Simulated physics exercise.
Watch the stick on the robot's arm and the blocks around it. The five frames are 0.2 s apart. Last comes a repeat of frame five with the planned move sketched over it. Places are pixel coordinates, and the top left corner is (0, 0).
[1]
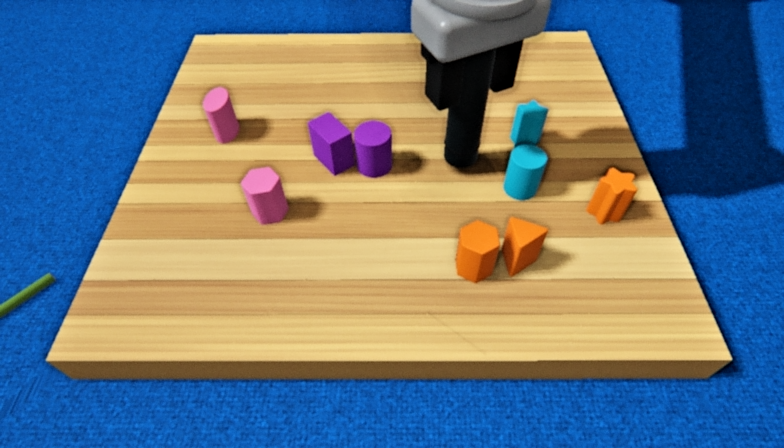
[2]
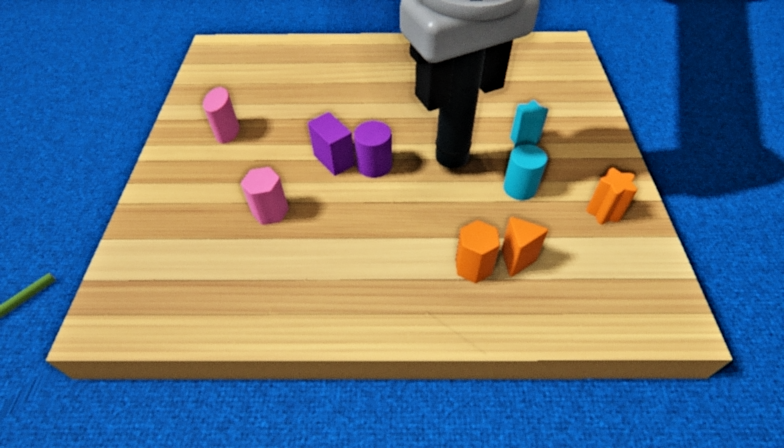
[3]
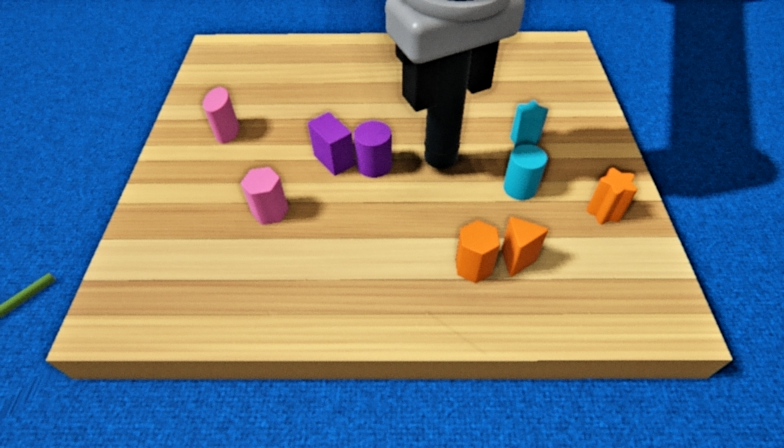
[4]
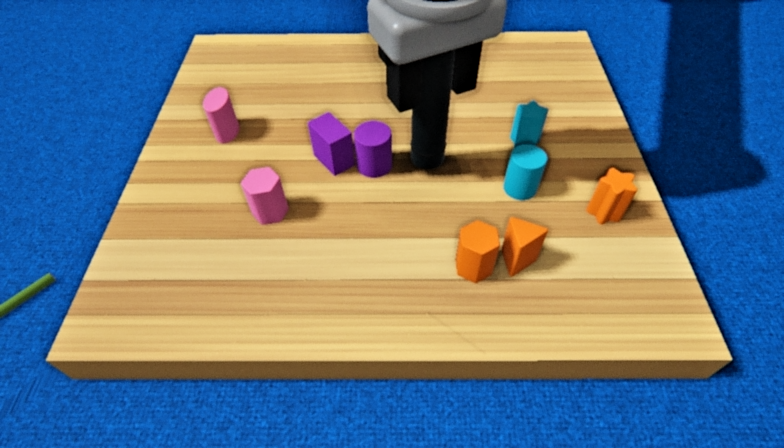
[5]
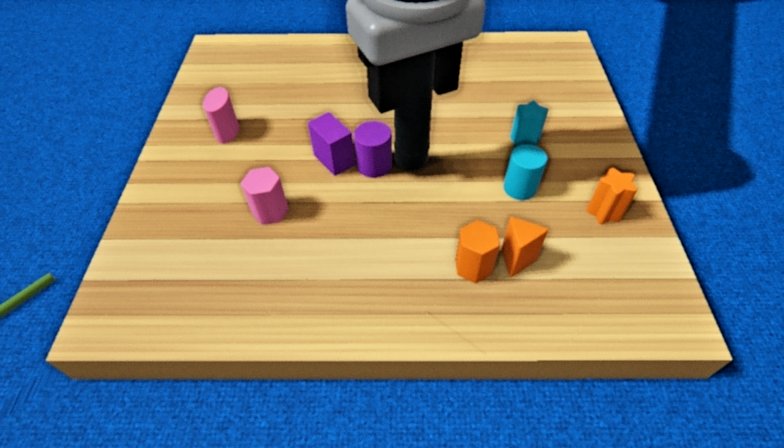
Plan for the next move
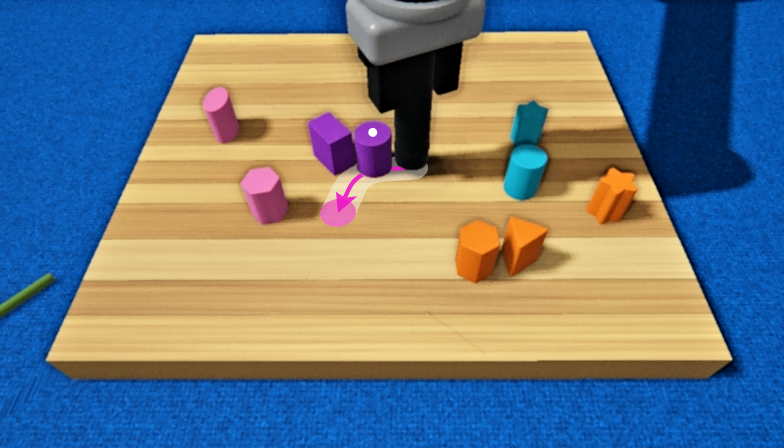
Robot arm with a black stick sliding left across a wooden board toward a purple round block, the coloured blocks staying still.
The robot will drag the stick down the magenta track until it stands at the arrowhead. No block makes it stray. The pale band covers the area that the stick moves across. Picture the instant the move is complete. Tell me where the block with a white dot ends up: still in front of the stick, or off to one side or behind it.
I predict the stick has moved past it.
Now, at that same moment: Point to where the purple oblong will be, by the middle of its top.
At roughly (295, 126).
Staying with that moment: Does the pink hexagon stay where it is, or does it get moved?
Undisturbed, or as good as.
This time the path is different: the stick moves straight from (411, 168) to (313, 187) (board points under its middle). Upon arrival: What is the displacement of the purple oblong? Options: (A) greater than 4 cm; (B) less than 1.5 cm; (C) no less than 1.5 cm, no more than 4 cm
A - greater than 4 cm.
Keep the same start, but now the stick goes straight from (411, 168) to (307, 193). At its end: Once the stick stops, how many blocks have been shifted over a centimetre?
2 blocks.
The line goes from (411, 168) over (377, 170) and (351, 186) to (338, 213); the dot is on the purple round block.
What follows on the original path. One third of the way, stick (376, 162); purple oblong (309, 129), turned 55° clockwise; purple round block (338, 137).
Two thirds of the way, stick (349, 179); purple oblong (295, 126), turned 80° clockwise; purple round block (314, 143).
At the end, stick (337, 205); pink hexagon unmoved; purple oblong (295, 126), turned 80° clockwise; purple round block (314, 143).
